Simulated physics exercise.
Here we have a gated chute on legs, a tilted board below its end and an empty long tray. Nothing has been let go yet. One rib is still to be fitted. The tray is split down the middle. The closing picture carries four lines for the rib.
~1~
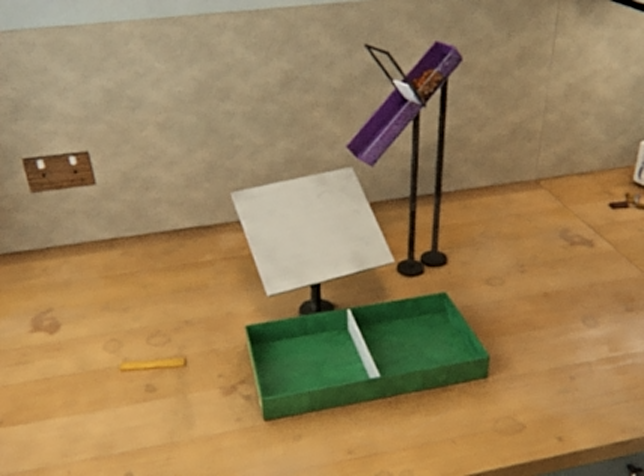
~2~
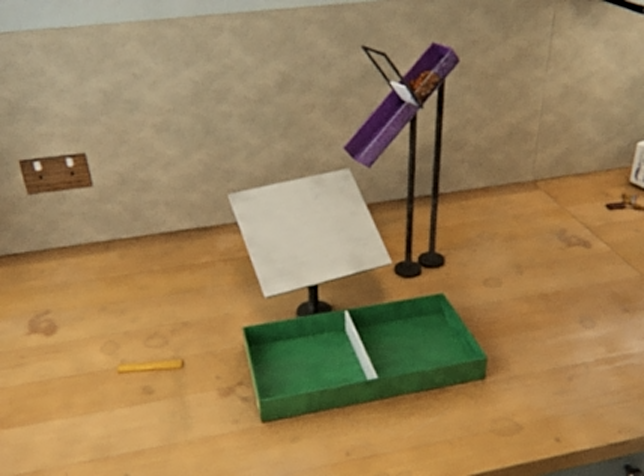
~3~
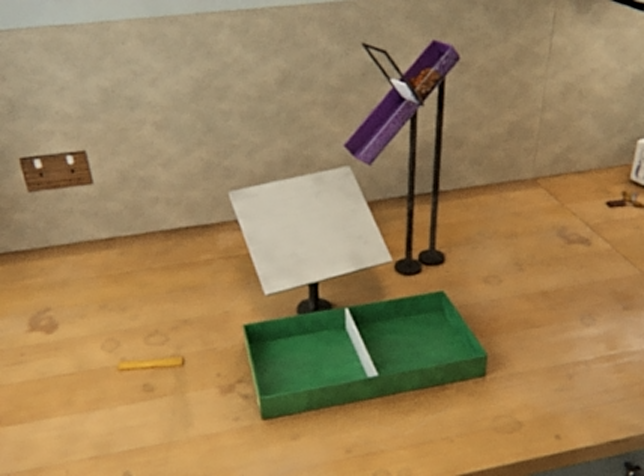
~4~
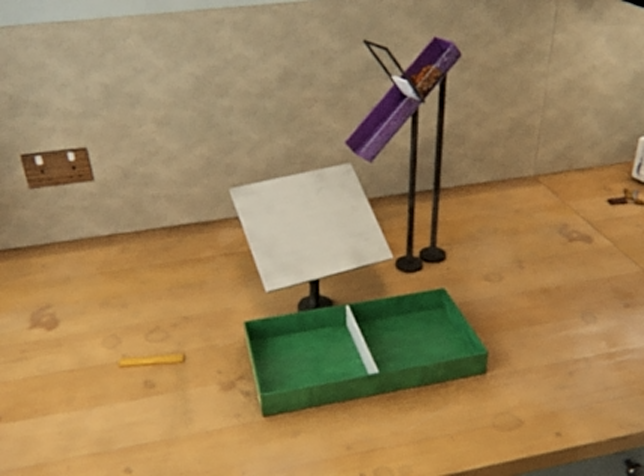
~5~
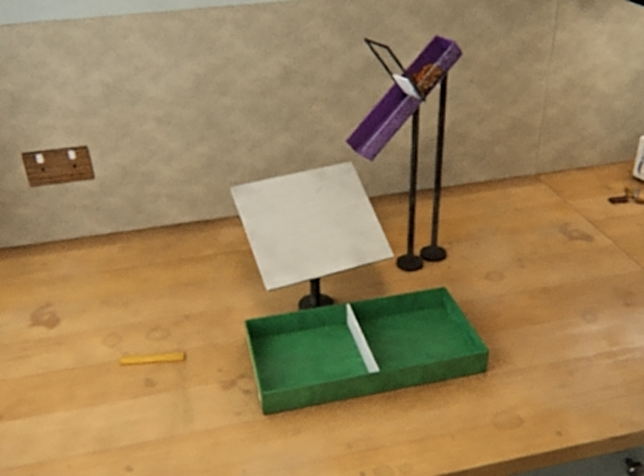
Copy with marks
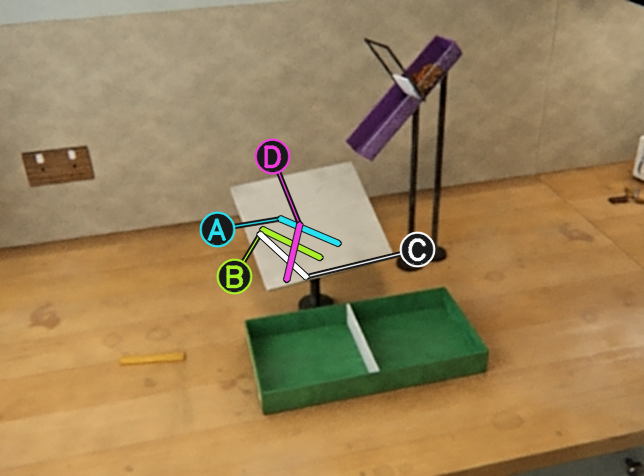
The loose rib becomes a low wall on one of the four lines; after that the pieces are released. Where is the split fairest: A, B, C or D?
Choose B.
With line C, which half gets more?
More lands on the left.
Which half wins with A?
The right half.
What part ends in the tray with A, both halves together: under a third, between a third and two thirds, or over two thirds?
Line A gives over two thirds.
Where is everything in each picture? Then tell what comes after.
Load behind the gate at (424, 88), cereal balls; lip of the chute at (364, 162), sloping fairly steeply, in the first frame.
Middle of the board at (310, 228), tilted fairly steeply; middle of its low edge at (331, 280); of its high edge at (291, 181), in the second frame.
Front corners of the tray at (260, 398) and (487, 355); front end of its middle wall at (377, 376); gate still shut at (401, 85), in the third frame.
Middle of the load at (423, 84); lip at (362, 158), in the fourth frame.
Middle of the load at (424, 82); lip at (363, 156), in the fifth frame.
On the marked copy, line A from (280, 218) to (338, 243); line B from (262, 229) to (319, 257); line C from (260, 234) to (306, 276); line D from (299, 224) to (286, 279).
With A, of what is caught, a small part in the left half, nearly all in the right.
With B, of what is caught, about half in the left half, about half in the right.
With C, of what is caught, most in the left half, a small part in the right.
With D, of what is caught, most in the left half, a small part in the right.
